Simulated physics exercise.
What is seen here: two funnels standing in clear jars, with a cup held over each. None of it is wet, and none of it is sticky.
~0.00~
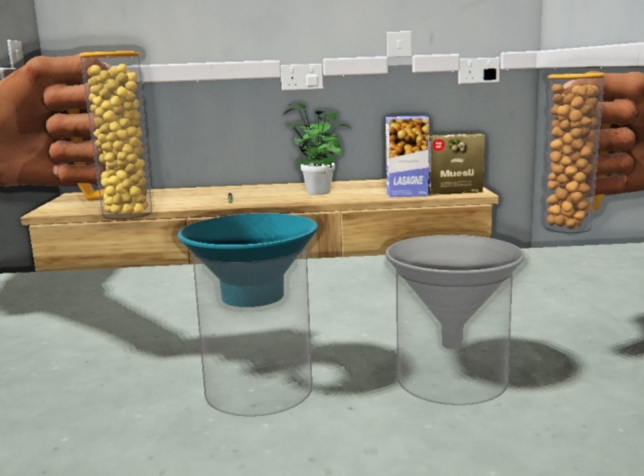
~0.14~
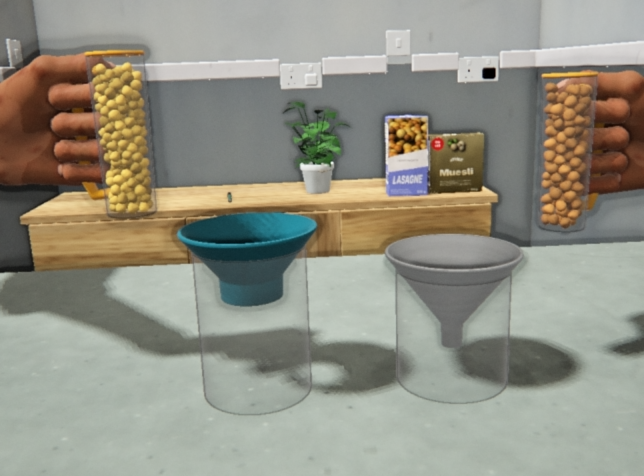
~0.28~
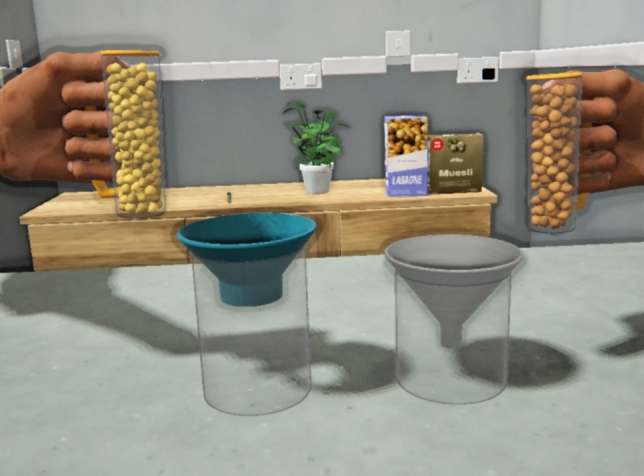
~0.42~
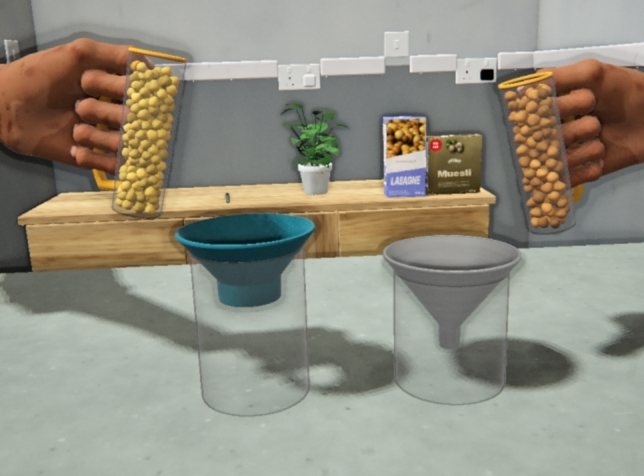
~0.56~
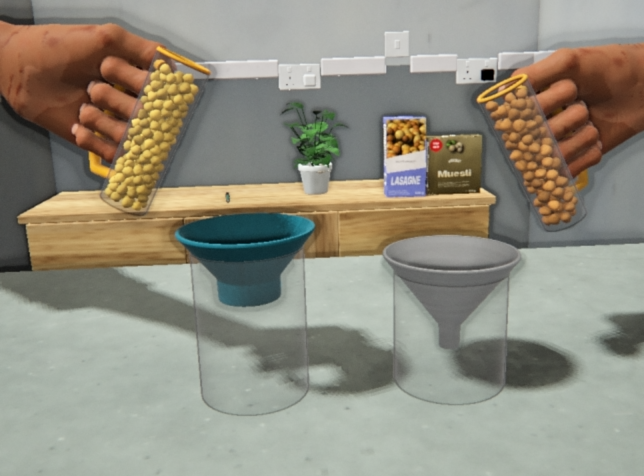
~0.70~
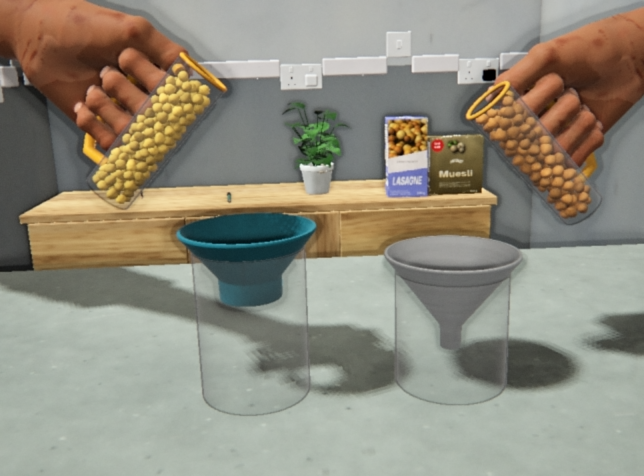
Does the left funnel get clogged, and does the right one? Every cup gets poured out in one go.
Left - no, everything passes. Right - yes, it clogs.
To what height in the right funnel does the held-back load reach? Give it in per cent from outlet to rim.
It gets to around 85 percent.
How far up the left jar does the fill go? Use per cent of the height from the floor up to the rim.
My guess would be near 15 per cent.
After 0.96 s, left, all still in the cup; right, all still in the cup.
After 1.24 s, left, nearly all still in the cup, a stray few in or over the funnel; right, nearly all still in the cup, a stray few in or over the funnel.
After 1.58 s, left, about two thirds still in the cup, about a quarter in or over the funnel, a small part down in the jar; right, about two thirds still in the cup, about a quarter in or over the funnel, a stray few down in the jar.
At rest (2.6 s), left, all down in the jar; right, nearly all stuck in the funnel, a small part down in the jar.
